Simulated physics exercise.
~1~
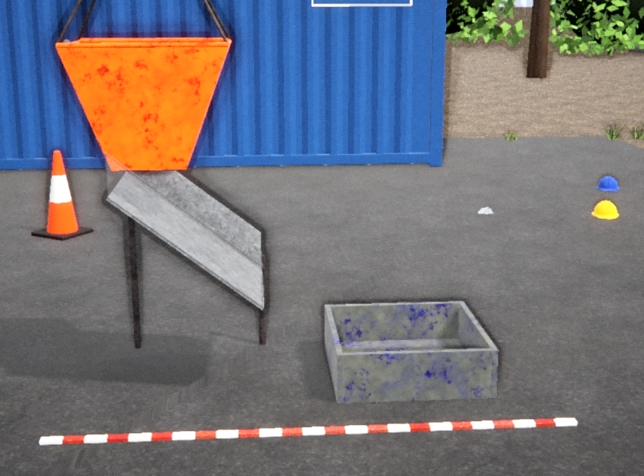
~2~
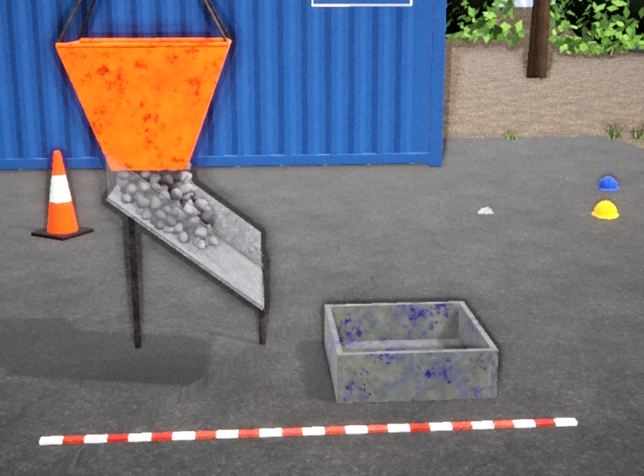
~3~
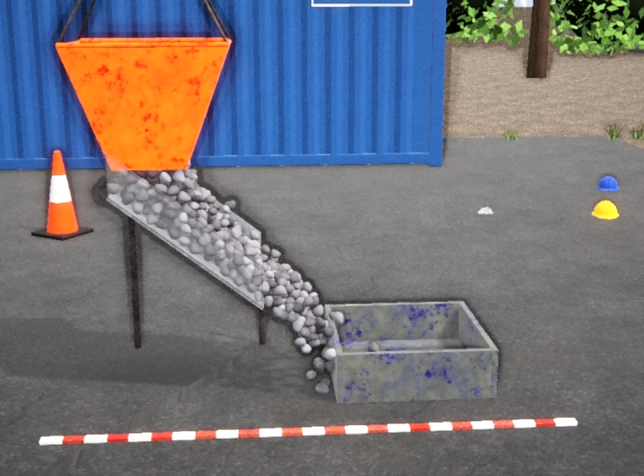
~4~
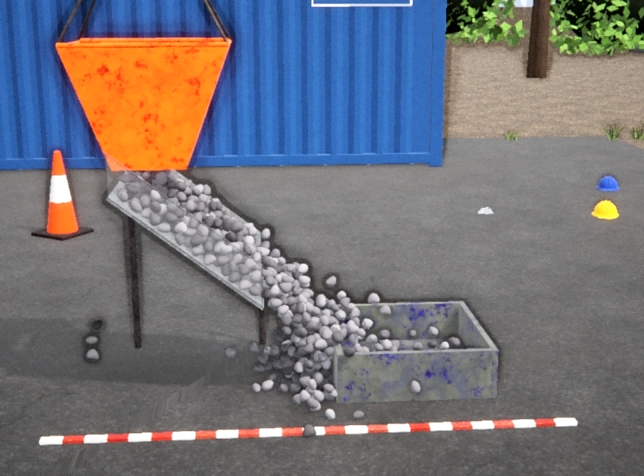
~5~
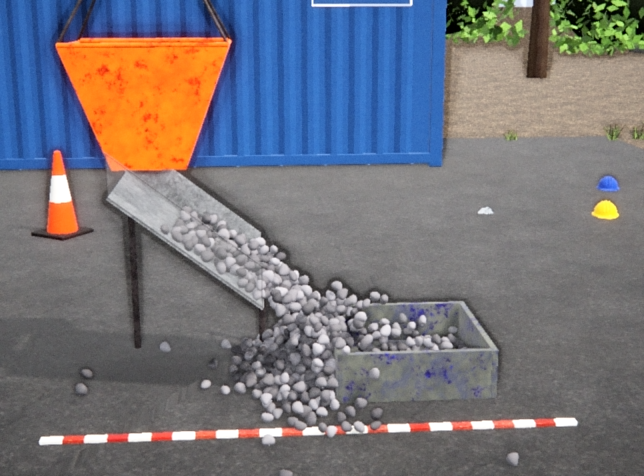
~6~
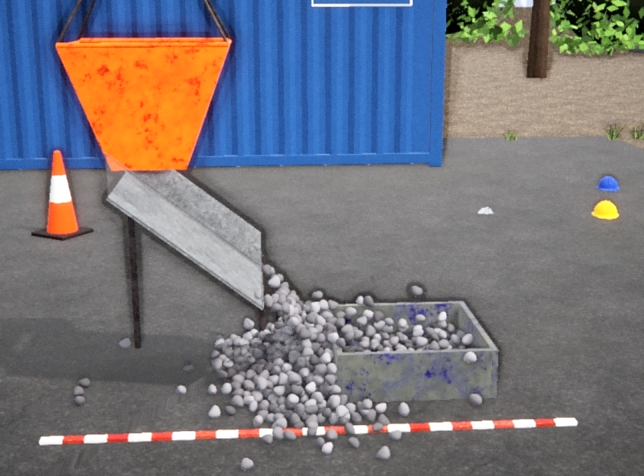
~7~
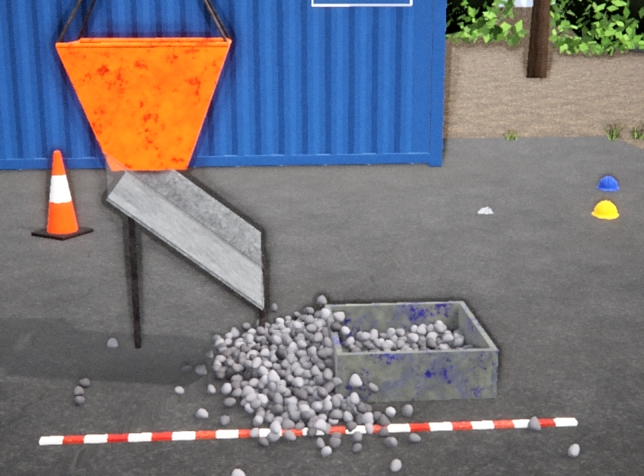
On a paved yard, grey stones slide down a steel chute, mostly piling left of the bin.
